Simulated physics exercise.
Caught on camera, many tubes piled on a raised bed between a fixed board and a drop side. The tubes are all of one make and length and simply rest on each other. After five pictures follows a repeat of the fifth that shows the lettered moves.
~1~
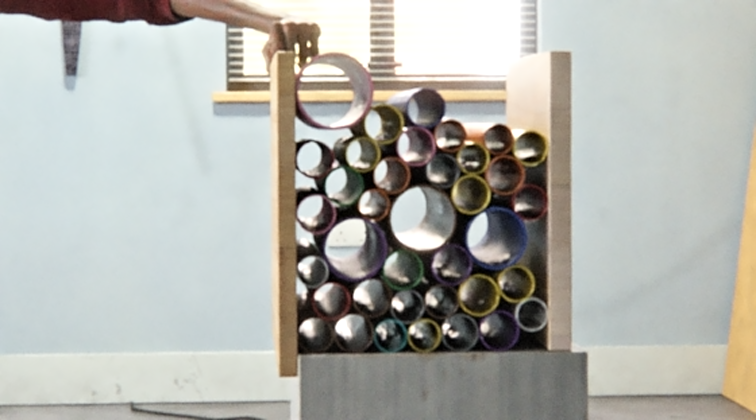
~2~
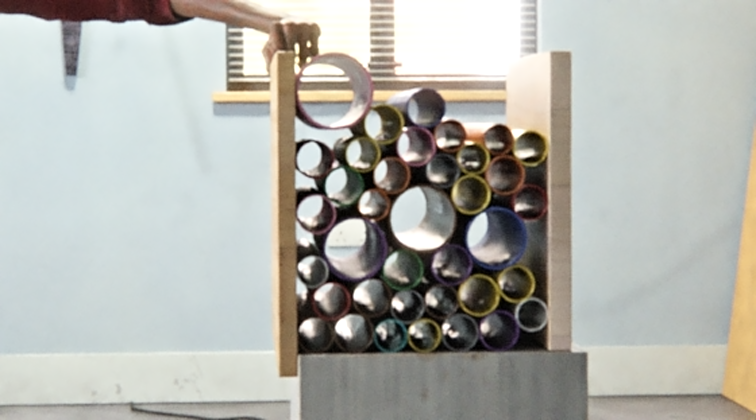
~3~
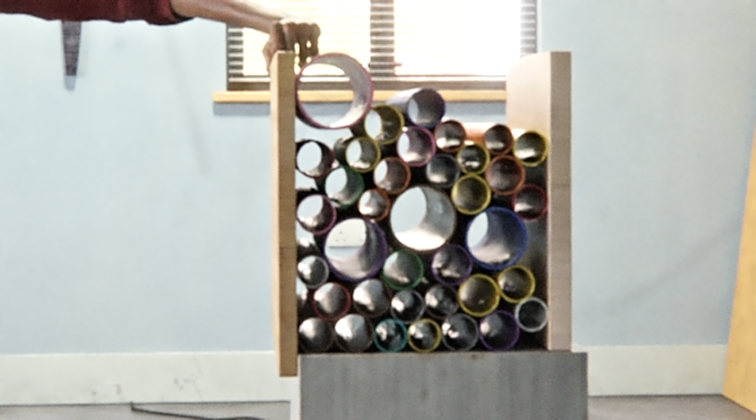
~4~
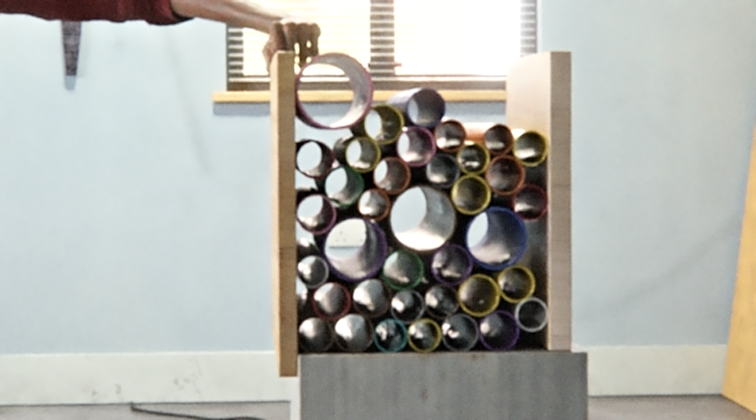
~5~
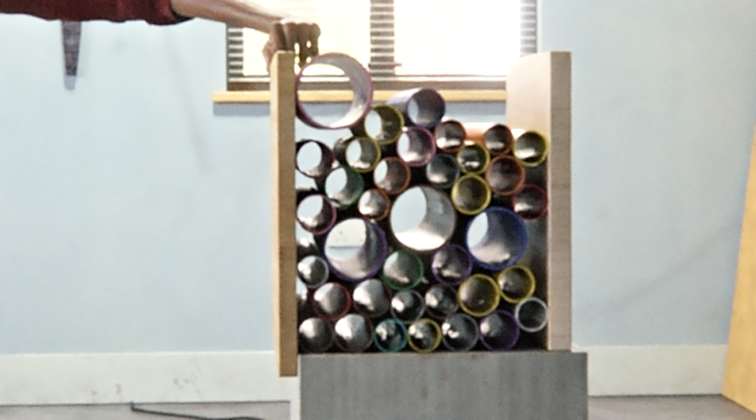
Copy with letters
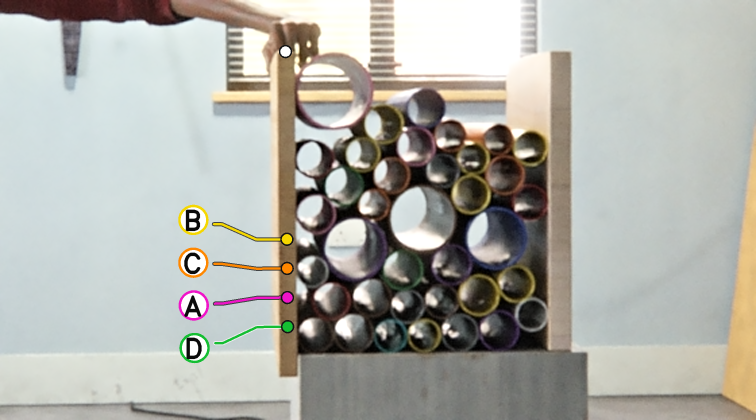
The footage shows a hand resting on top of the left wooden board beside a stack of colourful tubes of varied widths, set on a grey block before a window; the arm, boards and tubes show no visible movement.
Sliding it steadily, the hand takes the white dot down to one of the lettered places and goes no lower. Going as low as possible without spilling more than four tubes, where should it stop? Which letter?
Slide it to B.
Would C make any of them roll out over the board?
Yes.
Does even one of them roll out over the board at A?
At A: Yes.
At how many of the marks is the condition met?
One of the four.
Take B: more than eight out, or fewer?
Fewer than eight.
On the marked copy, A at (287, 297); B at (287, 239); C at (287, 268); D at (287, 327); the white dot at (285, 52).
Taking B. A third of the way, top of the board (296, 132).
Two thirds of the way, top of the board (296, 221).
When it is over, top of the board (296, 239), two out over the board.
As for the rest, A more than four out over the board; C more than four out over the board; D more than four out over the board.
